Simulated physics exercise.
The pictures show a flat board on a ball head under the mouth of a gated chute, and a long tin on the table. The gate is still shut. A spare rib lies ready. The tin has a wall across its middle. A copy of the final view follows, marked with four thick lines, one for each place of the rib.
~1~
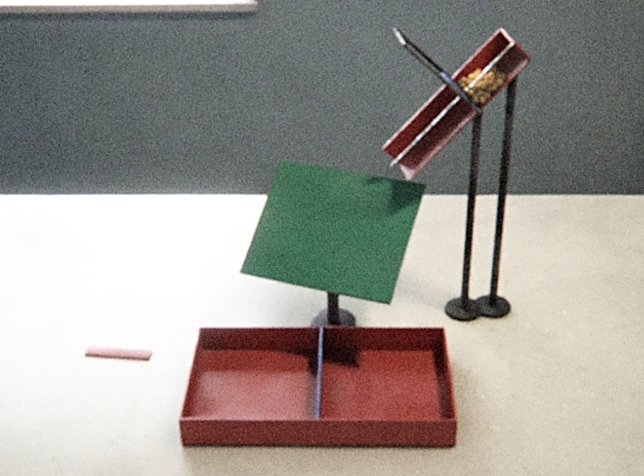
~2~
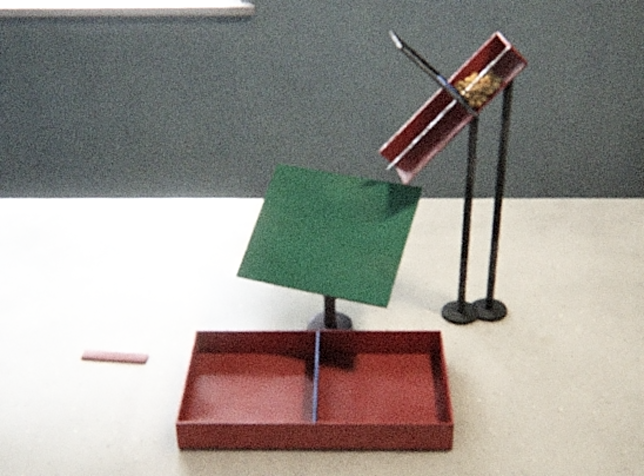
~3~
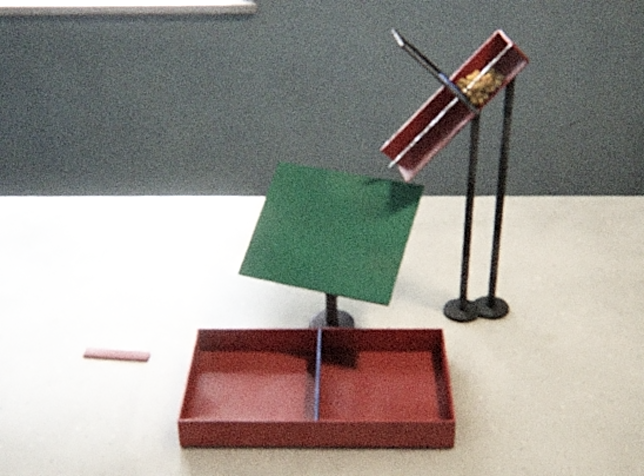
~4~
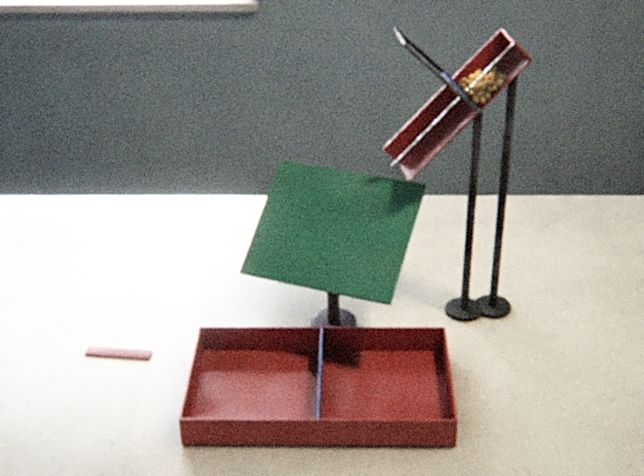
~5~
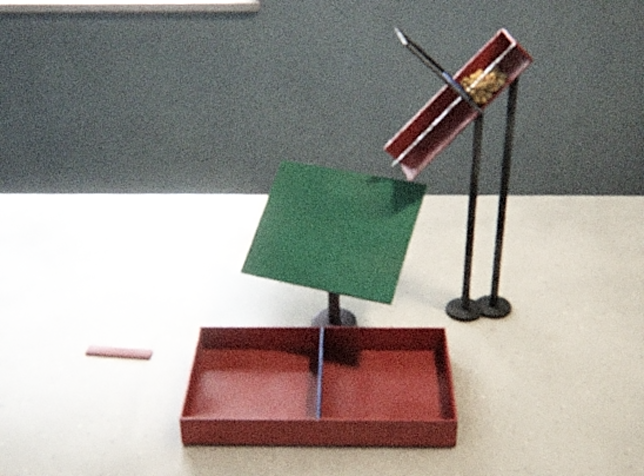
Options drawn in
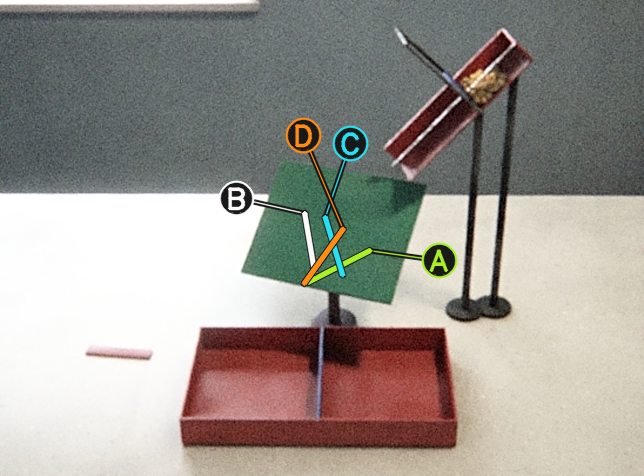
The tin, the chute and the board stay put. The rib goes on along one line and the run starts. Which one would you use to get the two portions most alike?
Best: B.
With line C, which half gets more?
More lands on the right.
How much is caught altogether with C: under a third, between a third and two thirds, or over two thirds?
It is over two thirds.
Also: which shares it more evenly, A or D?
Here it is line D.
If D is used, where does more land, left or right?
Left.
On the marked copy, line A from (369, 250) to (307, 282); line B from (304, 213) to (314, 272); line C from (325, 217) to (342, 274); line D from (343, 229) to (304, 283).
If A is chosen, of what is caught, almost all in the left half, just a few in the right.
If B is chosen, of what is caught, roughly half in the left half, roughly half in the right.
If C is chosen, of what is caught, just a few in the left half, almost all in the right.
If D is chosen, of what is caught, the larger part in the left half, roughly a quarter in the right.
